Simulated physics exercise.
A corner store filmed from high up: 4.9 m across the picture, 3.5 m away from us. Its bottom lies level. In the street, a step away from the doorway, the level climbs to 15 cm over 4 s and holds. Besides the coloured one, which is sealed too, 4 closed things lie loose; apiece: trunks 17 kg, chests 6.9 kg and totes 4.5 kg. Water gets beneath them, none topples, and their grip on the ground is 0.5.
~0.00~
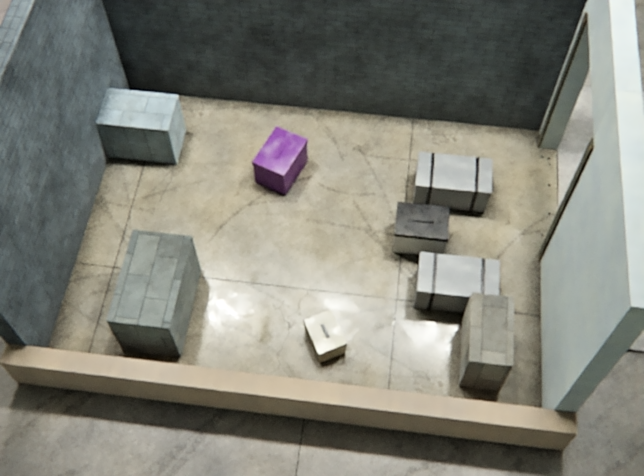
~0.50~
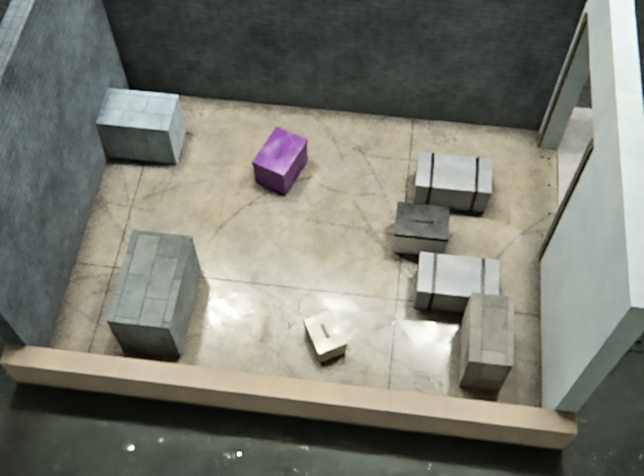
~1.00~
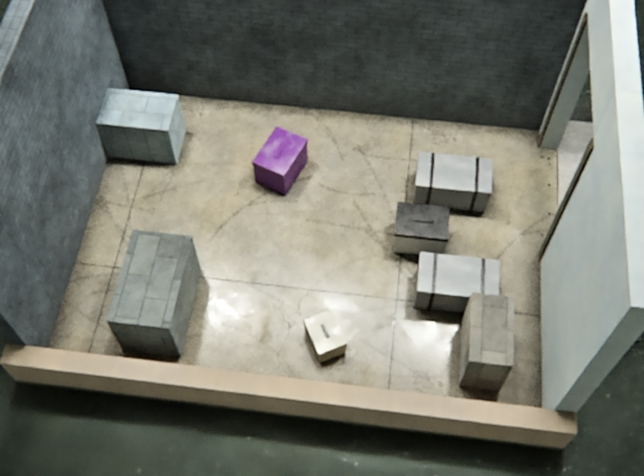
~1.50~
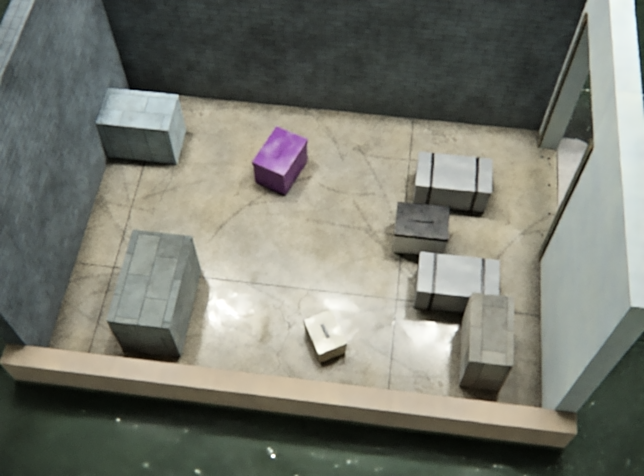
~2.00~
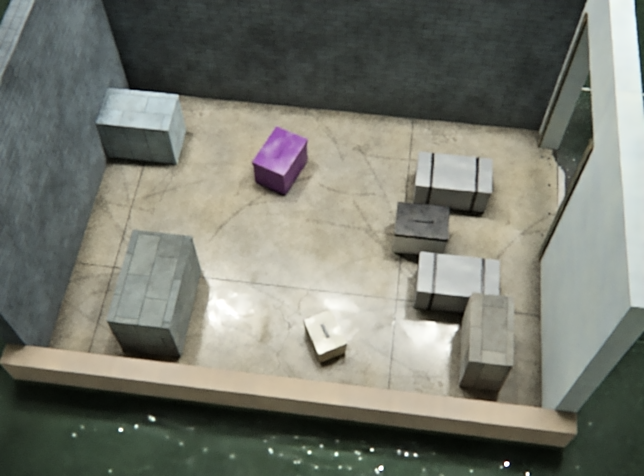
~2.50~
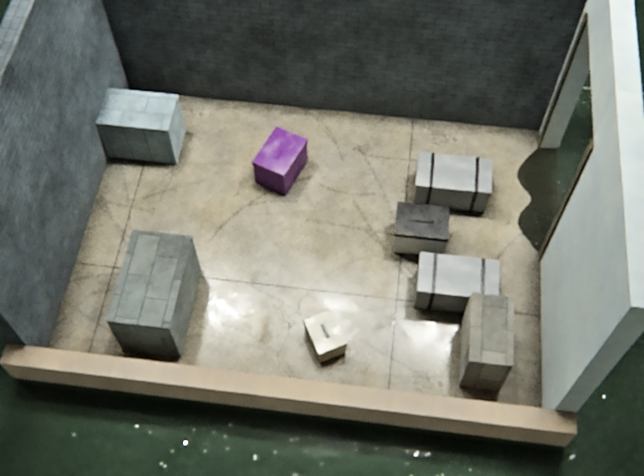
A roofless corner store with dark grey walls and a stained, pale floor is seen from high above. A purple box sits left of centre toward the back, grey blocks stand at left, a small cream box lies near the front, and pale banded boxes surround a darker one at right. Dark green water covers the ground outside and creeps slightly through the right doorway, while the boxes and camera stay still.
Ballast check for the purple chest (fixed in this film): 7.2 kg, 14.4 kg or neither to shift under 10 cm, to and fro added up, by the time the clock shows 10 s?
Verdict: Neither weight holds it.
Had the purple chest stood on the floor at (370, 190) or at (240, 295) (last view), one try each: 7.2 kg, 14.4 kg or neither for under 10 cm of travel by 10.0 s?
In that order: Neither holds; only the larger holds.
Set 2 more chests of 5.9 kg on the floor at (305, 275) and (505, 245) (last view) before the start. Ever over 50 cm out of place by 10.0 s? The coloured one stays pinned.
In that order: Over, less.
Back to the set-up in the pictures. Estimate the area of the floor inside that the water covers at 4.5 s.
Some 3.0 m2.
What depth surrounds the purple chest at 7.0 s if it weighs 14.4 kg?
About 4 cm.
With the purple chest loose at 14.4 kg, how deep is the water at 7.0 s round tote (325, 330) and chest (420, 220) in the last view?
About 2 and 4 cm.
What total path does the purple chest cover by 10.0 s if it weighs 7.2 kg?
About 200 cm.
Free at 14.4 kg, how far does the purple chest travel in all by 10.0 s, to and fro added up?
About 40 cm.
After 3.5 s the purple chest would be 0 cm from its start with 7.2 kg and 0 cm from its start with 14.4 kg; 0 cm of water round it then.
After 4.5 s the purple chest would be 0 cm from its start with 7.2 kg and 0 cm from its start with 14.4 kg; 0 cm of water round it then.
After 7.0 s the purple chest would be 32 cm from its start with 7.2 kg and 2 cm from its start with 14.4 kg; 4 cm of water round it then.
After 10.0 s the purple chest would be 175 cm from its start with 7.2 kg and 37 cm from its start with 14.4 kg; 6 cm of water round it then.
